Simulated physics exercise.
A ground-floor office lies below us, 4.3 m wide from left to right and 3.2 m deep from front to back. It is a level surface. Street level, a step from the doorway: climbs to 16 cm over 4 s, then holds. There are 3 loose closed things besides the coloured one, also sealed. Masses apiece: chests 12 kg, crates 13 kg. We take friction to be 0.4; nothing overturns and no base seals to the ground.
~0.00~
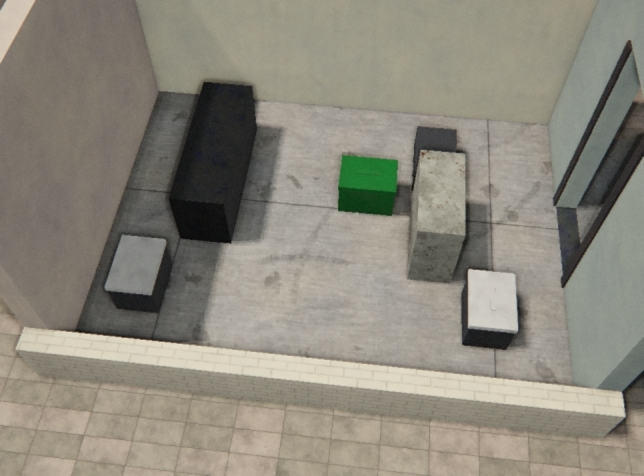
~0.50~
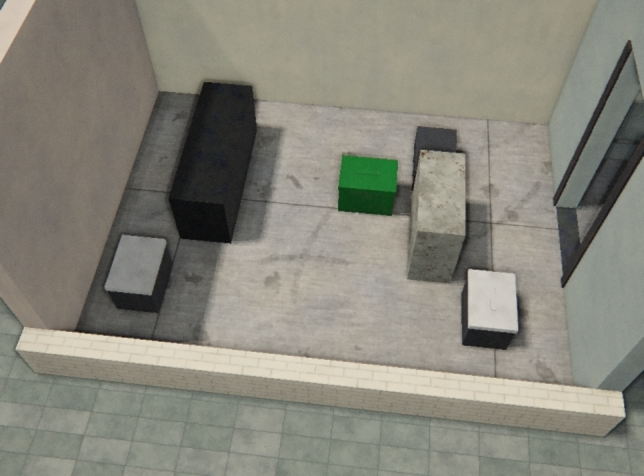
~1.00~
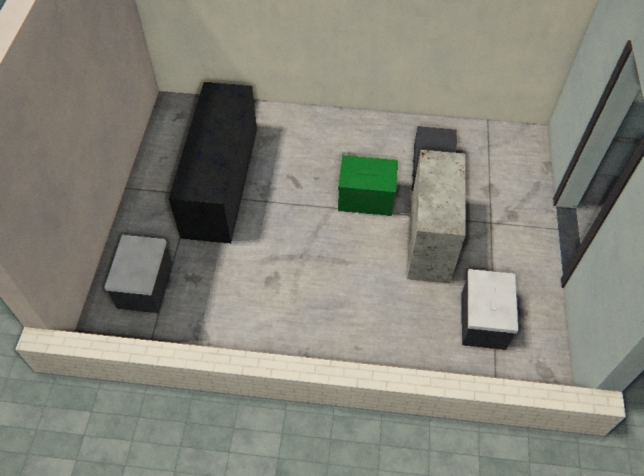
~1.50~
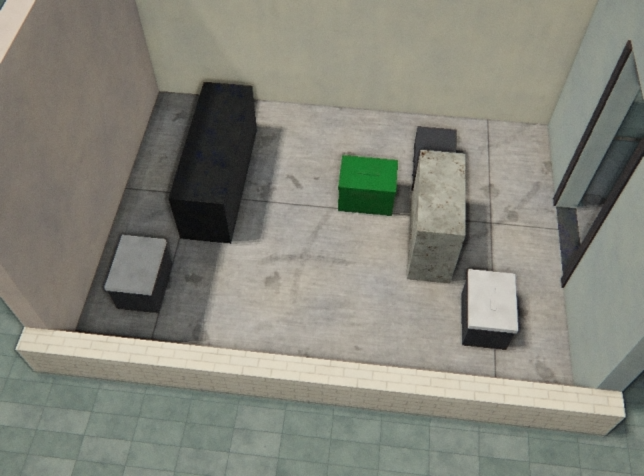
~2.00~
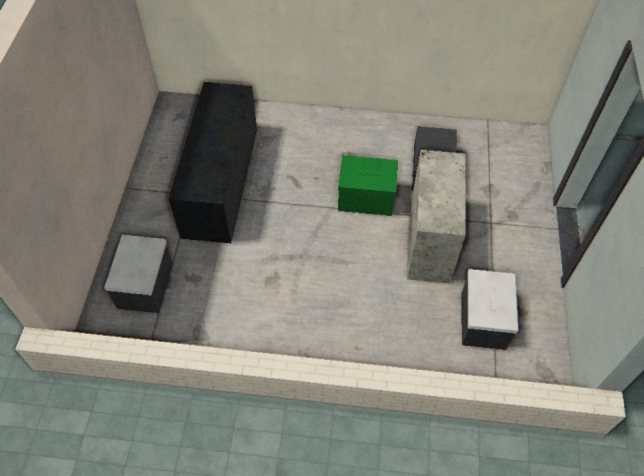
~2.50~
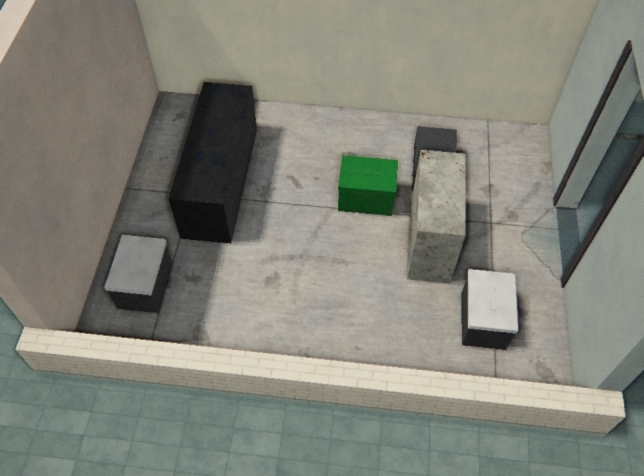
Greenish water spreads over the paved street outside a low wall, deepening in tint, while the green chest, the grey and black boxes and the upright slabs inside stay still. Finally, a thin, clear patch of water appears on the office floor beside the opening in the right wall.
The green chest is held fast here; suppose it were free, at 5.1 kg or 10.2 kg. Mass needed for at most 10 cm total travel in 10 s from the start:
Higher only.
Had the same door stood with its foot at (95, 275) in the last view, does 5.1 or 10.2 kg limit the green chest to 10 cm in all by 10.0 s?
Under that change no listed mass suffices.
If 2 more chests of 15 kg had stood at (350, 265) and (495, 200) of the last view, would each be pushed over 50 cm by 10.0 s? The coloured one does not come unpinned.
Result, in order - falls shy; exceeds it.
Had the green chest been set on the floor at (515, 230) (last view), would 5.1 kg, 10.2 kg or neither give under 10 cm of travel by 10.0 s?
Outcome - failure with both.
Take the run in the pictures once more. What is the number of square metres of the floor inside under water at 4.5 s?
Somewhere around 3.0 m2, roughly.
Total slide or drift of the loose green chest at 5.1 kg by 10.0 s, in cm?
About 50 cm altogether.
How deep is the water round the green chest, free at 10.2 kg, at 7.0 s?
Something like 2 centimetres.
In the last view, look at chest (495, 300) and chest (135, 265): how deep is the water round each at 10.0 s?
First about 7 cm, second about 3 cm.
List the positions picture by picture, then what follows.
In the first picture, the green chest at (369, 173) rests on the ground; 0.0 m2 under water; 0 of 4 have shifted.
In the second picture, the green chest at (369, 173) rests on the ground; 0.0 m2 under water; 0 of 4 have shifted.
In the third picture, the green chest at (369, 173), on the bottom; water covers 0.0 m2; 0 of 4 have shifted.
In the fourth picture, the green chest at (369, 173), on the bottom; water covers 0.0 m2; 0 of 4 have shifted.
In the fifth picture, the green chest at (369, 173), on the bottom; water covers 0.0 m2; 0 of 4 have shifted.
In the sixth picture, the green chest at (369, 173), on the bottom; 0.2 m2 under water; 0 of 4 have shifted.
After 3.5 s the green chest would be 0 cm from its start with 5.1 kg and 0 cm from its start with 10.2 kg; 0 cm of water round it then.
After 4.5 s the green chest would be 0 cm from its start with 5.1 kg and 0 cm from its start with 10.2 kg; 1 cm of water round it then.
After 7.0 s the green chest would be 12 cm from its start with 5.1 kg and 0 cm from its start with 10.2 kg; 2 cm of water round it then.
After 10.0 s the green chest would be 40 cm from its start with 5.1 kg and 0 cm from its start with 10.2 kg; 2 cm of water round it then.
